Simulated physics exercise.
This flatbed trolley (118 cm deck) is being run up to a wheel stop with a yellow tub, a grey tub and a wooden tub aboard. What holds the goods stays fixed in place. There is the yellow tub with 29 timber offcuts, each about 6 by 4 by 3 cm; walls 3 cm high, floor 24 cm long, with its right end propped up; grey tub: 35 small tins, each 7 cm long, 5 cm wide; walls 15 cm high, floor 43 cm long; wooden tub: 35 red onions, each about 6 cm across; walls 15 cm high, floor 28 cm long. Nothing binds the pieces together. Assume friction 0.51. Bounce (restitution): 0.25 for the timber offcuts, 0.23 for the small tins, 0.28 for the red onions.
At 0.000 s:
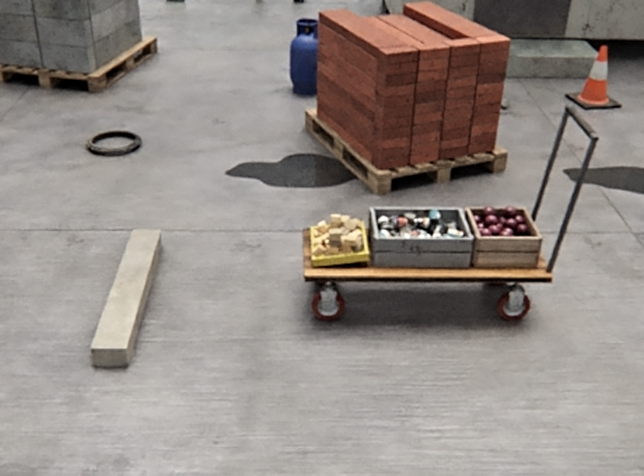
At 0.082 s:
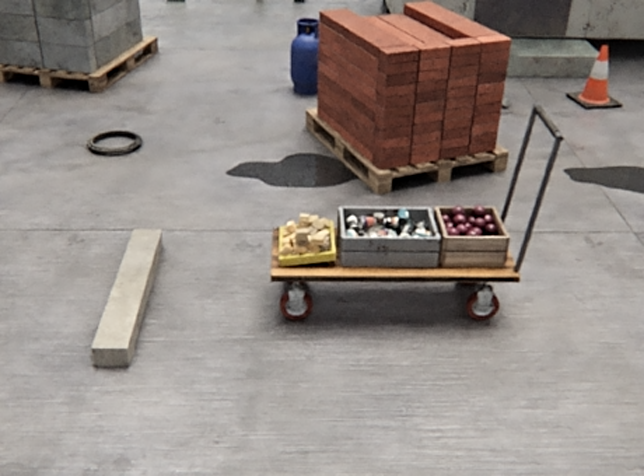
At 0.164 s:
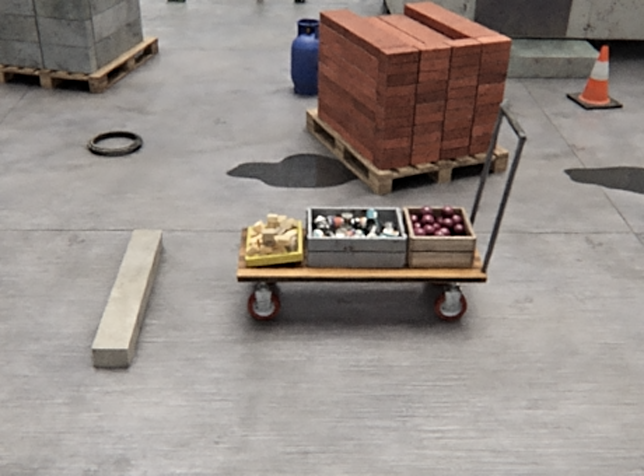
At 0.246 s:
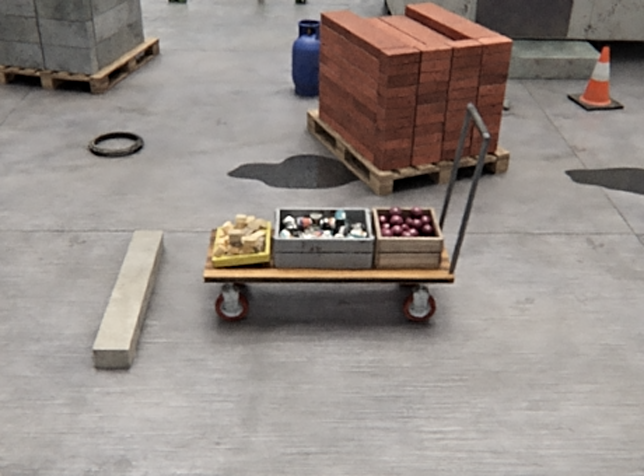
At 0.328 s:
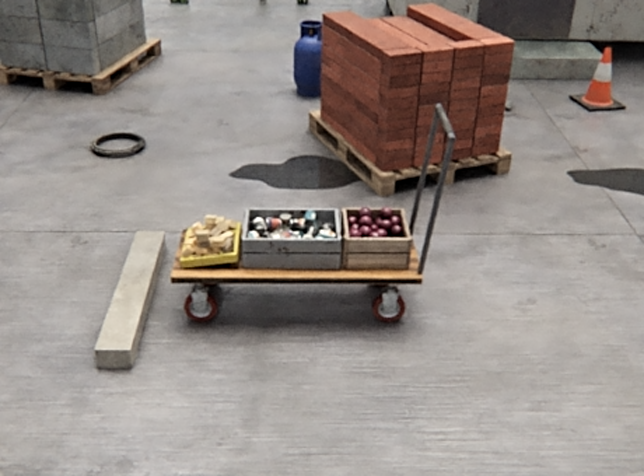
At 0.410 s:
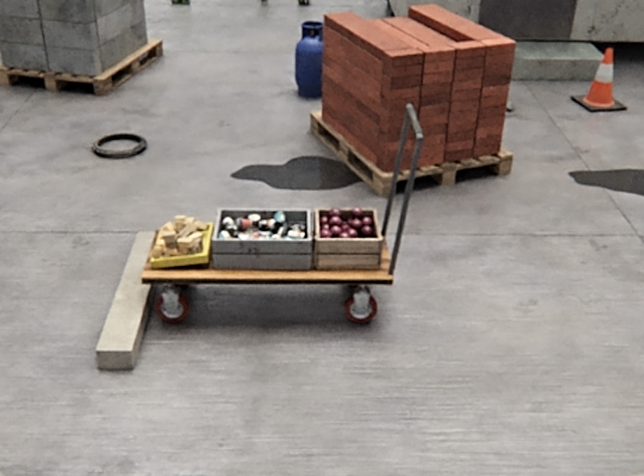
A flatbed trolley carrying three loaded tubs rolls left across the floor to a wheel stop.
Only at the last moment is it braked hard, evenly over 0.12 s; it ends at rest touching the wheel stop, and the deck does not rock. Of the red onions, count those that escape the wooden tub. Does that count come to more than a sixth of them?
No.
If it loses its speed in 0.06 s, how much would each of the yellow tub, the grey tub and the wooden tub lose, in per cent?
You'd end up with yellow tub at 40 %, grey tub at 0 % and wooden tub at 0 %.
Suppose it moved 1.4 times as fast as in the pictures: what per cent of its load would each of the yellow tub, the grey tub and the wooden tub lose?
Yellow tub 40, grey tub 0, wooden tub 0 per cent.
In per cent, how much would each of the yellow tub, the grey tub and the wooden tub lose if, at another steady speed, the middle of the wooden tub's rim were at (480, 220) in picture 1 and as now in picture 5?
In that case you'd see yellow tub at 30, grey tub at 0 and wooden tub at 0 percent.
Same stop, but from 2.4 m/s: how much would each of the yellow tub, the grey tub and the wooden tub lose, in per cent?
Yellow tub 40 %, grey tub 0 %, wooden tub 0 %.
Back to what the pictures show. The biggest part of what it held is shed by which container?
That would be the yellow tub.
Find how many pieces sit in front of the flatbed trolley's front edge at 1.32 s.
Roughly 12 pieces.
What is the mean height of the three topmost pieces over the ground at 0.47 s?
Height, averaged: Around 46 cm.
After 0.47 s, yellow tub 29 in, 0 out, grey tub 35 in, 0 out and wooden tub 35 in, 0 out.
After 0.59 s, yellow tub 20 in, 9 out, grey tub 35 in, 0 out and wooden tub 35 in, 0 out.
After 0.82 s, yellow tub 18 in, 11 out, grey tub 35 in, 0 out and wooden tub 35 in, 0 out.
Outcome (at 1.32 s), yellow tub 18 in, 11 out, grey tub 35 in, 0 out and wooden tub 35 in, 0 out. Asked share, 0 of 35, 0 per cent.
